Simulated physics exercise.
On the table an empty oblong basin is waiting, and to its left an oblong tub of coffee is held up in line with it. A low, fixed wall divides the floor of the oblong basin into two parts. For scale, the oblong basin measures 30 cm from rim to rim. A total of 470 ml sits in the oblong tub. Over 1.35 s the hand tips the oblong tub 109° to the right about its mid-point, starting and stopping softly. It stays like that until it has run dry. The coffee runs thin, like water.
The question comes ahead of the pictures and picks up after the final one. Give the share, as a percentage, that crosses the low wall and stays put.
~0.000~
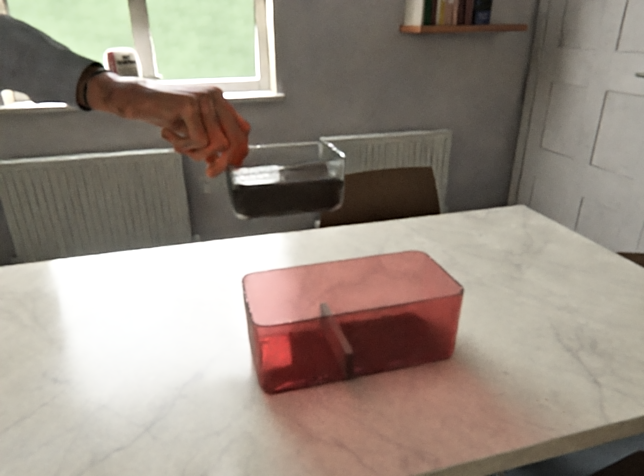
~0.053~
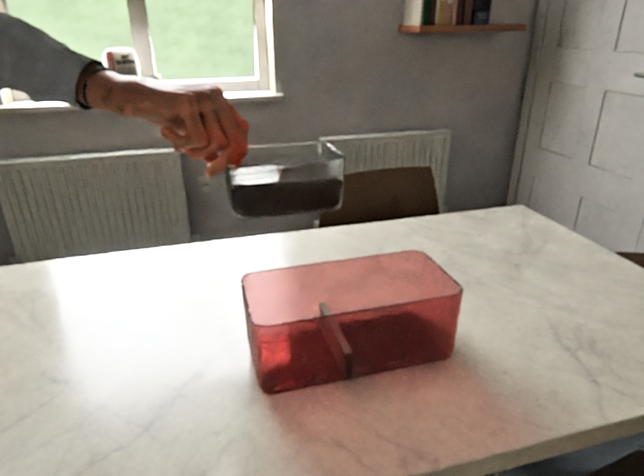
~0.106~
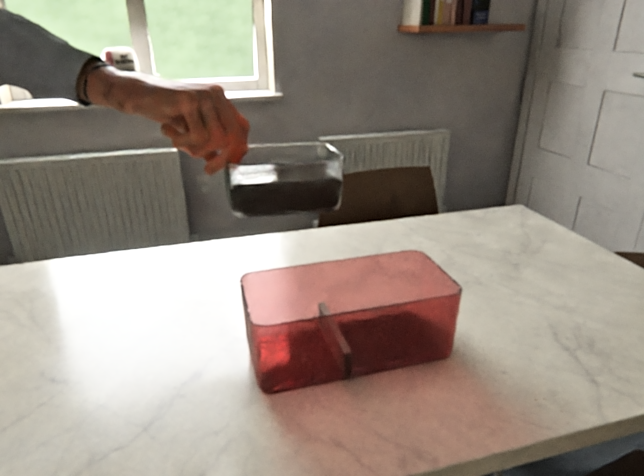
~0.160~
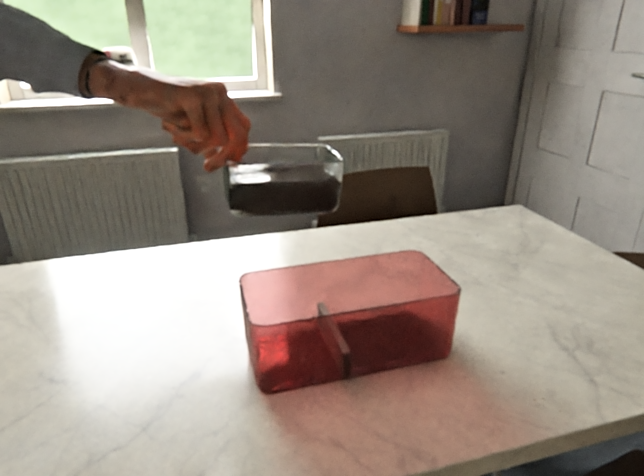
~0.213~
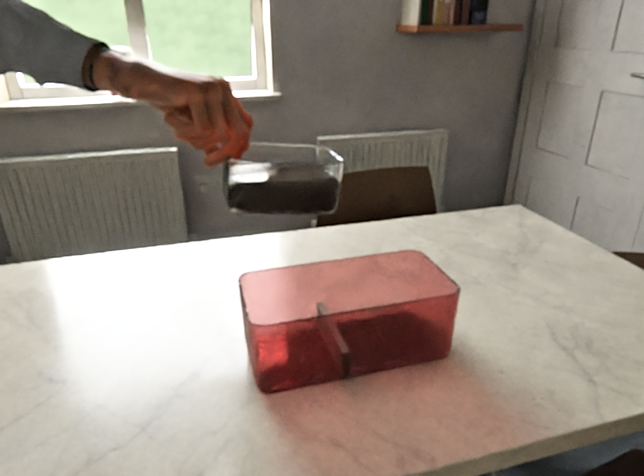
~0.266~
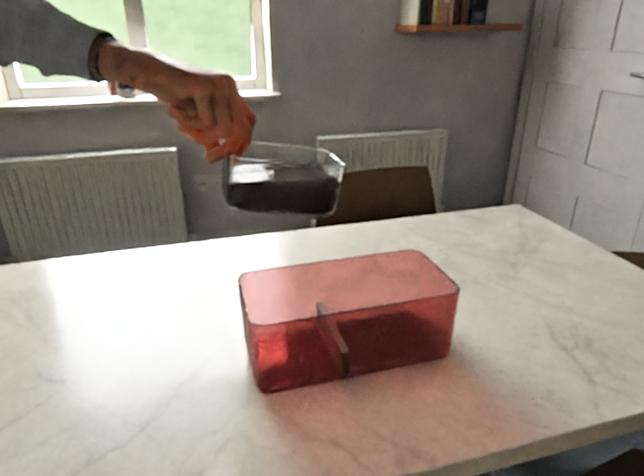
Around 91 %.
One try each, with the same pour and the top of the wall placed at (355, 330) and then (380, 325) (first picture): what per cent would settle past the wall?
The first gives near 70 per cent and the second near 50 per cent.
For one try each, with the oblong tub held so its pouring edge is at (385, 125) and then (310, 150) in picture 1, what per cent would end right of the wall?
It comes to 90 per cent, and then 70 per cent.
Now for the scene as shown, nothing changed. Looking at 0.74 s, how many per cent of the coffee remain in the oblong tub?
54 %.
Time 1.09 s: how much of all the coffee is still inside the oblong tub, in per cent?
About 10 per cent.
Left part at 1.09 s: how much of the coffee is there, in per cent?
Roughly 2 per cent.
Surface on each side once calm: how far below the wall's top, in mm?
About 42 mm on the left, about 24 mm on the right.
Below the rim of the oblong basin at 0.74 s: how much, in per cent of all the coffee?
Near 10 in a hundred.
Then, 0.74 s in, the tilt is 63° and 55 per cent is still to pour, 0 is left of the wall and 9 right of it.
Then, 1.09 s in, the tilt is 99° and 10 per cent is still to pour, 2 is left of the wall and 77 right of it.
Then, 1.45 s in, the tilt is 109° and 0 per cent is still to pour, 8 is left of the wall and 91 right of it.
Then, 1.85 s in, the tilt is 109° and 0 per cent is still to pour, 8 is left of the wall and 91 right of it.
Finally, 8 per cent lies left of the wall, 91 right of it and 1 outside.
